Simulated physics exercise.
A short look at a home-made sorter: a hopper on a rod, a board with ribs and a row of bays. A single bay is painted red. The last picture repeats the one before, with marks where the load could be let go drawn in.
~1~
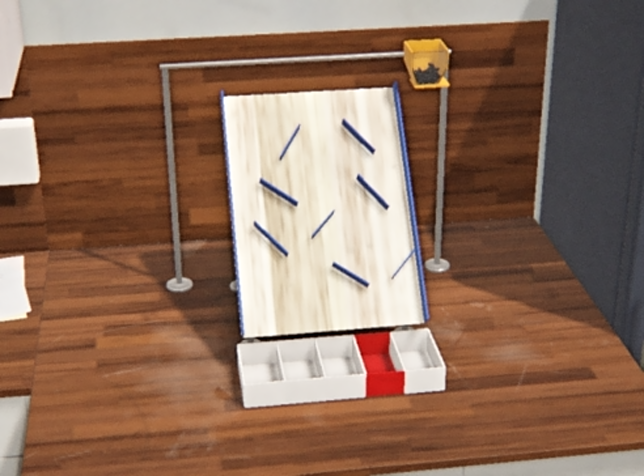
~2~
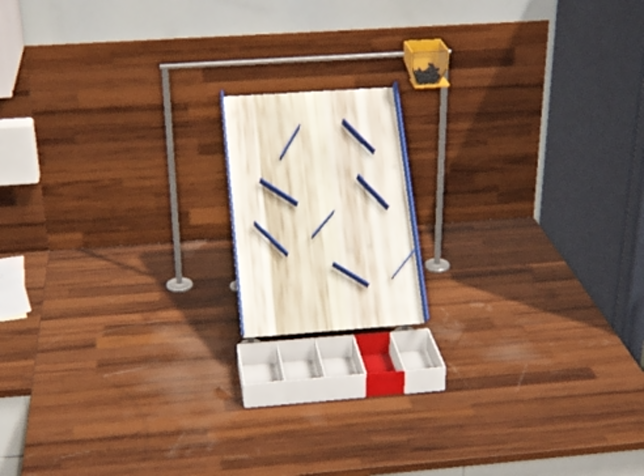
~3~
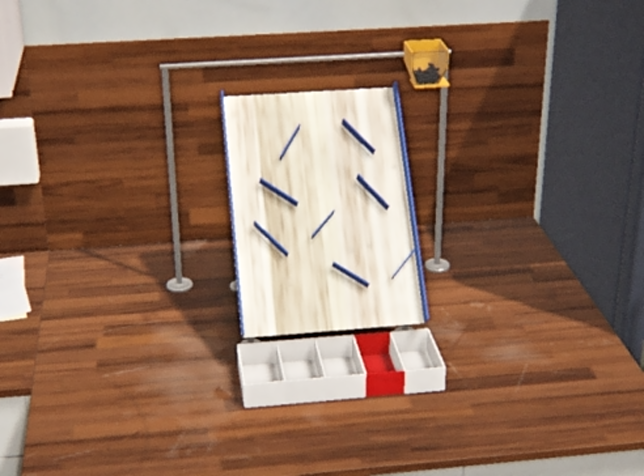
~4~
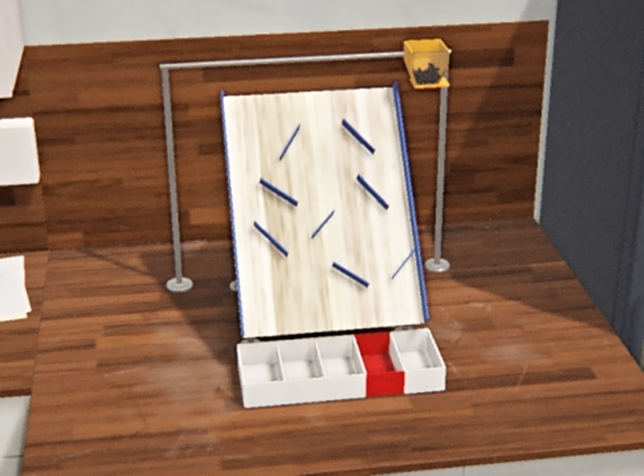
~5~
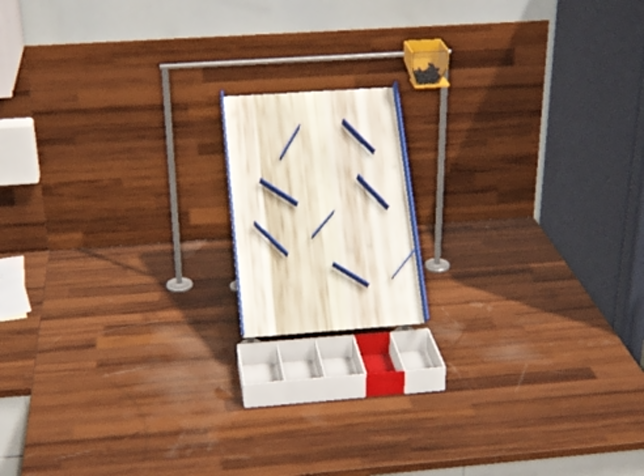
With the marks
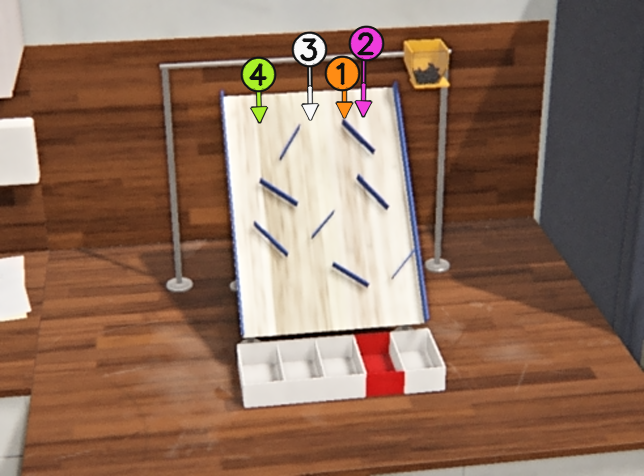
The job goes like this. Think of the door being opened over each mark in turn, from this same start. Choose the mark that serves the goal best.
Mark 2 does it best.
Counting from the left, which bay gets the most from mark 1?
The fourth.
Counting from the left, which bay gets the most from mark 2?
The fourth from the left.
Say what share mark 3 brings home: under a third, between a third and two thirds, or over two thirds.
Under a third.
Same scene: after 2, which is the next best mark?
1.
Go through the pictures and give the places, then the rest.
Hopper (425, 77), black beans, door shut, in the first picture.
Ribs (281, 156) to (300, 124), (343, 118) to (375, 150), (260, 178) to (298, 202), in the second picture.
Ribs (358, 174) to (389, 206), (254, 221) to (288, 253), (313, 235) to (334, 210), in the third picture.
Ribs (333, 262) to (370, 284), (394, 276) to (415, 249), in the fourth picture.
Red bay (385, 382), number 4 of 5 from the left, in the fifth picture.
On the marked copy, mark 1 meets the board at (344, 112); mark 2 meets the board at (363, 110); mark 3 meets the board at (310, 113); mark 4 meets the board at (259, 116).
If 1 is chosen, roughly two thirds in the red bay, roughly a quarter in other bays, about a tenth held on the board.
If 2 is chosen, the larger part in the red bay, about a tenth in other bays, just a few held on the board.
If 3 is chosen, about a tenth in the red bay, almost all in other bays.
If 4 is chosen, not one piece in the red bay, almost all in other bays, just a few held on the board, just a few outside the box.
